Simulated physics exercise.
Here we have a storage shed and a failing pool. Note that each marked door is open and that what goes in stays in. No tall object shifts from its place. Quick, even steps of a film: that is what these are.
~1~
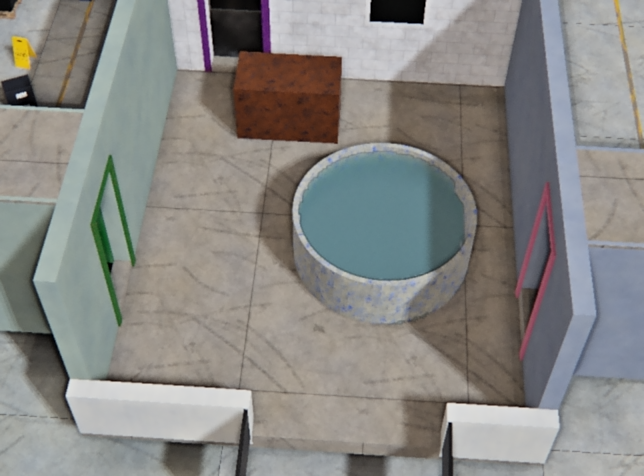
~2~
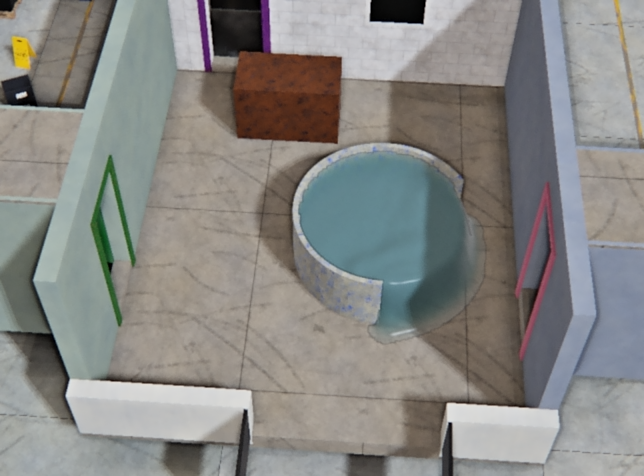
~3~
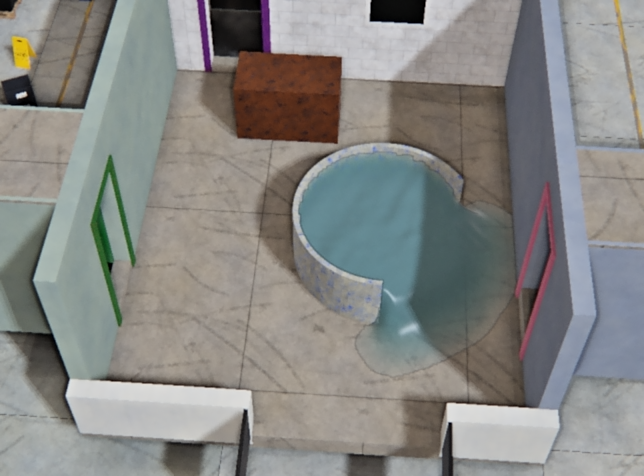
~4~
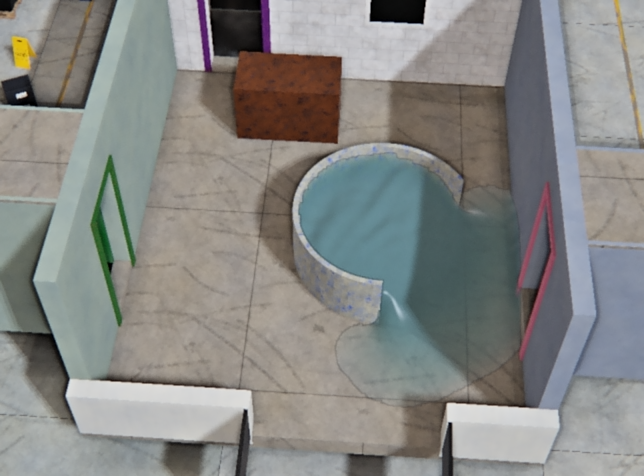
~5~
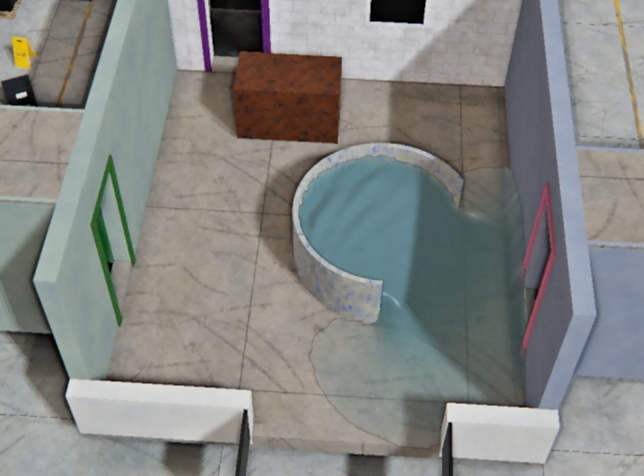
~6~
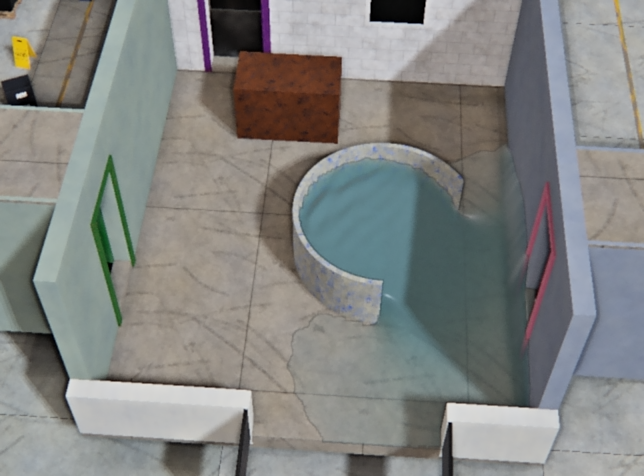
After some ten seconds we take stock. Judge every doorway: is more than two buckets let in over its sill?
My call: The green door stays at two or fewer, the pink door goes past two, the purple door stays at two or fewer.
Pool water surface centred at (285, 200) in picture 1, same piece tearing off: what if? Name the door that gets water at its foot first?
Looks like the door marked pink.
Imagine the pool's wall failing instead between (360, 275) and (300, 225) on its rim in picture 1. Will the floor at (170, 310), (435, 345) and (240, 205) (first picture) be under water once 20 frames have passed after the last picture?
Taking each in turn, they come out watered, kept dry, watered.
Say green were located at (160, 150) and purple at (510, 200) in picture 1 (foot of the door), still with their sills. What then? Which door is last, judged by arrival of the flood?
The green door, I'd say.
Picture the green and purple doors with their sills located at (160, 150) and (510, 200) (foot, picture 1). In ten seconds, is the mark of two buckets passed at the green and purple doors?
Result - the green door one stays within limits while the purple door one exceeds the limit.
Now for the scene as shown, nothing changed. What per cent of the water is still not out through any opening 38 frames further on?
I'd say roughly 70 percent.
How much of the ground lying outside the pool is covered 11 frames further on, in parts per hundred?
45 %, roughly.
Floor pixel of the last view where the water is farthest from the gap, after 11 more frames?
I'd say at around (316, 82).
A moment on, water covers 30 % of the floor; the green door not reached, the pink door over two buckets in, the purple door not reached.
Next, water covers 45 % of the floor; the green door not reached, the pink door far over two buckets in, the purple door not reached.
Then, water covers 70 % of the floor; the green door wet at the sill, nothing in, the pink door far over two buckets in, the purple door wet at the sill, nothing in.
Later, water covers 95 % of the floor; the green door wet at the sill, nothing in, the pink door far over two buckets in, the purple door wet at the sill, nothing in.
In the end, water covers 95 % of the floor; the green door wet at the sill, nothing in, the pink door far over two buckets in, the purple door under two buckets in.
